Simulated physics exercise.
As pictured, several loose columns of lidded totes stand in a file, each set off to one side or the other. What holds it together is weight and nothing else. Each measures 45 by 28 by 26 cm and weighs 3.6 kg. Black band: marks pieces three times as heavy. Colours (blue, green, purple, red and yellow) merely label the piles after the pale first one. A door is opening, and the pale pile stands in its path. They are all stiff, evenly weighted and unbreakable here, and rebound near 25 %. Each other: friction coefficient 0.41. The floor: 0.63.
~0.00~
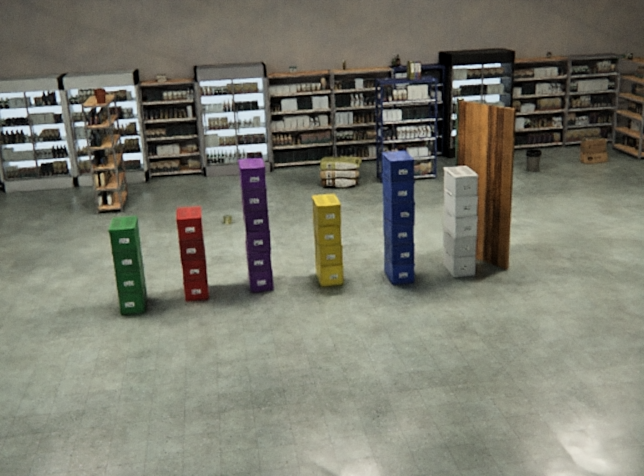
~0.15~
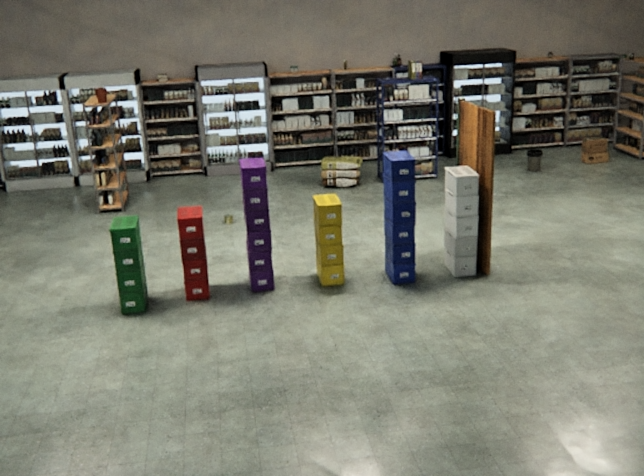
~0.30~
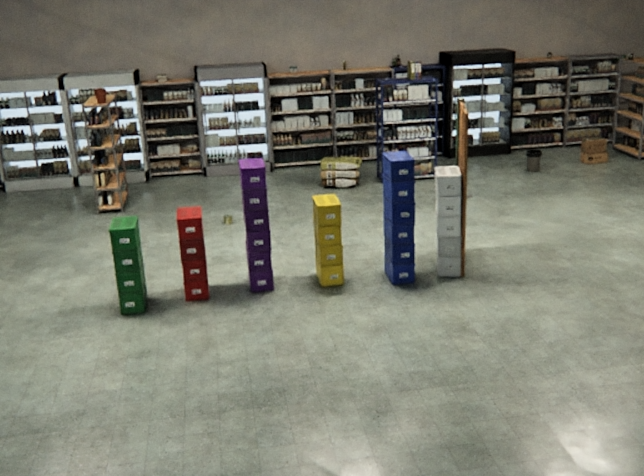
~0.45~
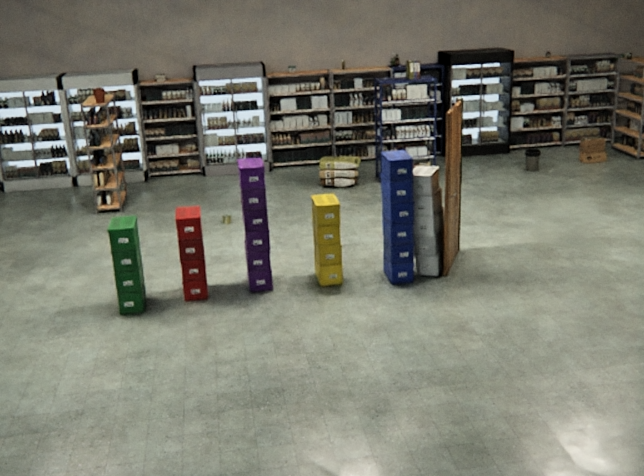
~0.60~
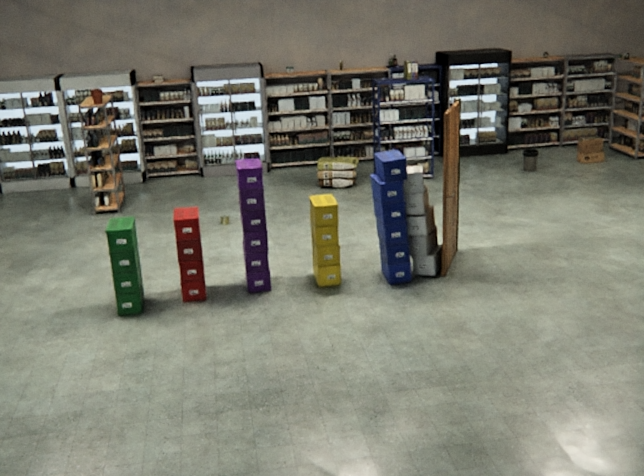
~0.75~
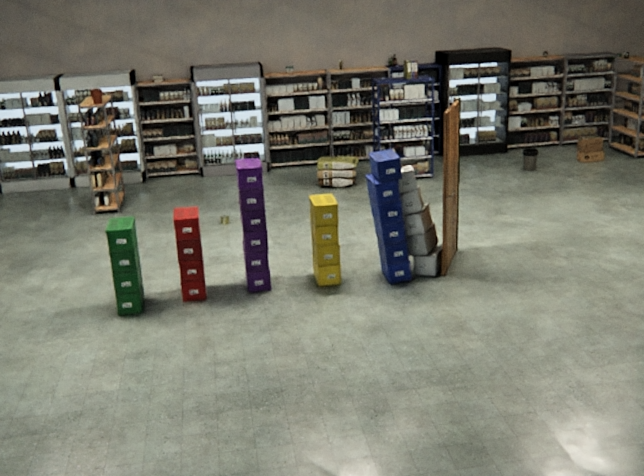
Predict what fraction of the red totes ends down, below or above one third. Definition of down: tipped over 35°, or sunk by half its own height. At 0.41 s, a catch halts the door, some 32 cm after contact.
Above one third.
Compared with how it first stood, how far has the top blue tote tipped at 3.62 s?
Near 90 degrees from how it began.
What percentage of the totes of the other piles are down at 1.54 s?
15 per cent.
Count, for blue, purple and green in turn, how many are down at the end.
Final tally down, blue 6, then purple 6, then green 3.
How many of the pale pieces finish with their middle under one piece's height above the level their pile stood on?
Count: 5.
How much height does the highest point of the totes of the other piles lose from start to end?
95 cm.
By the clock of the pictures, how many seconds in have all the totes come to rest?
That comes at about 5.5 s.
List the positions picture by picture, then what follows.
In the first frame (we follow the side turned to the camera), door edge (513, 143) 28° before square; top red tote (190, 229); top blue tote (402, 171); no other piece has moved.
The second frame shows door edge (493, 147) 7° before square; top red tote (191, 229).
The third frame shows door edge (466, 149) 14° past square; top red tote (190, 229).
The fourth frame shows door edge (447, 148) 28° past square; top red tote (189, 229).
The fifth frame shows door edge (445, 148) 28° past square, top of the pale pile leaning 7°; top red tote (187, 230); top blue tote (395, 171) tipped 4°; steepest lean 4°, the tote at (396, 234); 6 stirred so far.
The sixth frame shows door edge (445, 148) 28° past square, top of the pale pile leaning 15°; top red tote (187, 230); top blue tote (390, 171) tipped 6°; steepest lean 6°, the tote at (391, 213); 6 stirred so far.
Around 1.54 s, 4 of the pale pile down; none of the 4 red totes down (4 of 24 in all colours); top red tote unmoved; top blue tote tipped 42°, 19 cm lower.
Around 2.42 s, 4 of the pale pile down; none of the 4 red totes down (10 of 24 in all colours); top red tote unmoved; top blue tote on its side.
Around 3.62 s, 4 of the pale pile down; 4 of the 4 red totes down (23 of 24 in all colours); top red tote tipped 40°, 30 cm lower; top green tote on its side.
Finally (5.7 s), 4 of the pale pile down; 4 of the 4 red totes down (23 of 24 in all colours); top red tote upside down; top purple tote upside down. That is 100 per cent. Seen by the last camera, middles, top red tote near (58, 292), top purple tote near (24, 285).
